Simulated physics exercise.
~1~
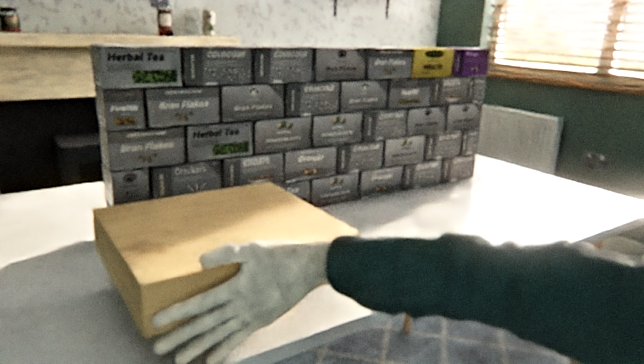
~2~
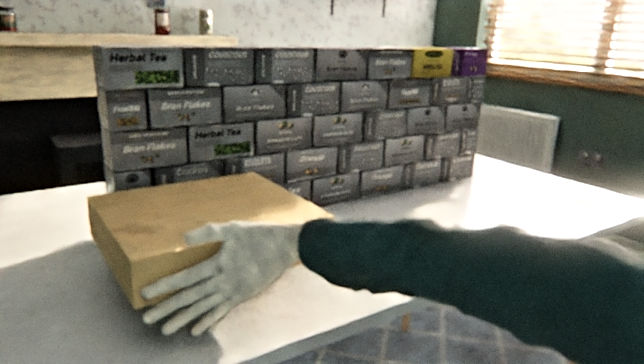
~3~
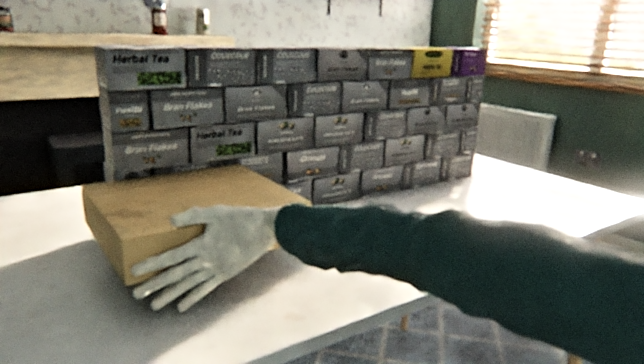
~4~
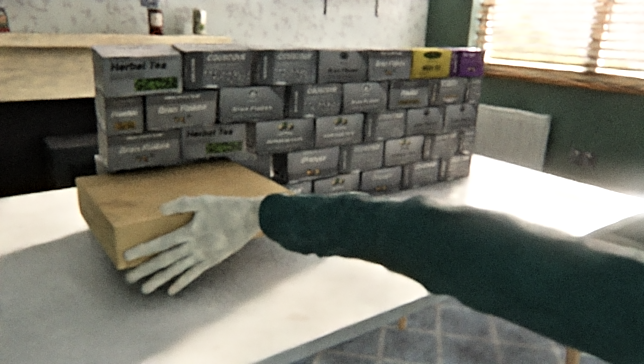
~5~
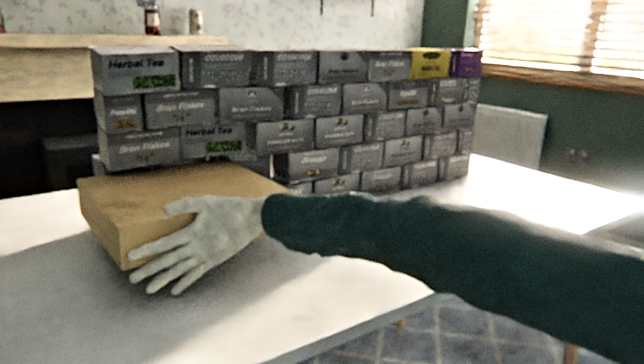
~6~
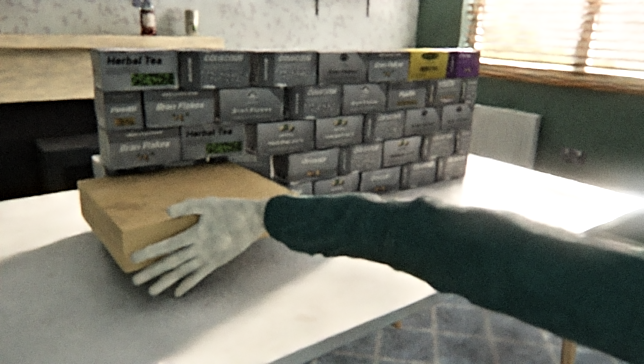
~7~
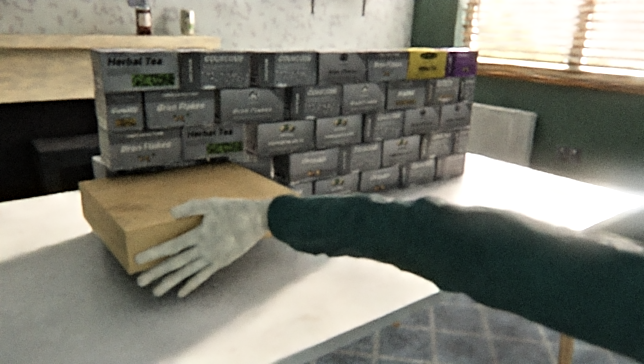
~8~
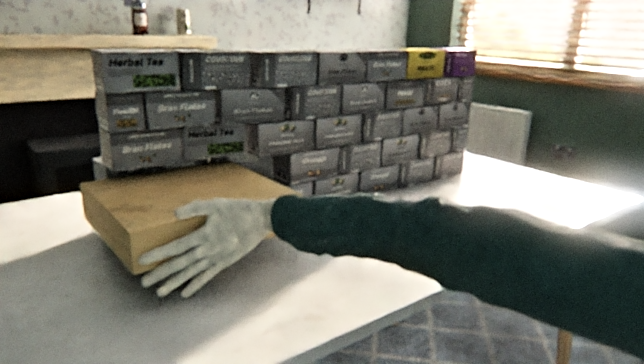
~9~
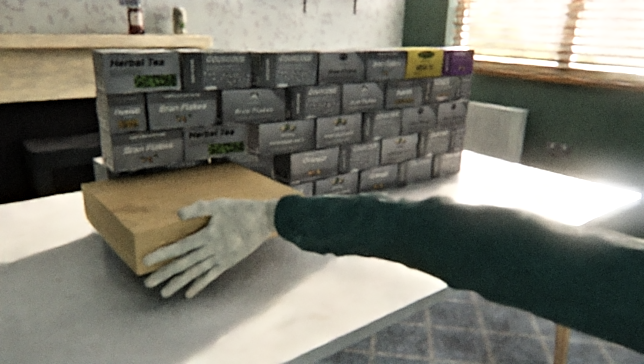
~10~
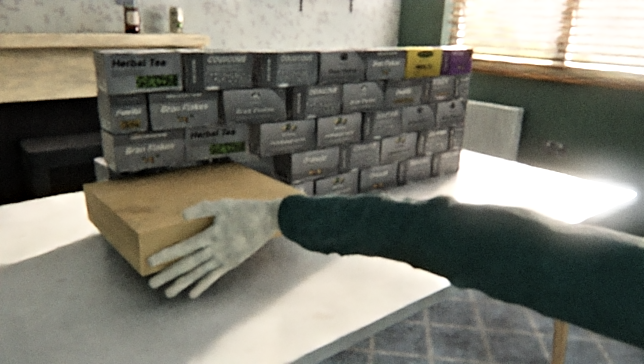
In the video, a gloved-looking pale hand in a dark green sleeve slides a wooden block against the left side of a brick-like wall of mostly grey packets, shifting some slightly before stopping, and the wall stays standing, with the yellow and purple packets still in place on top.
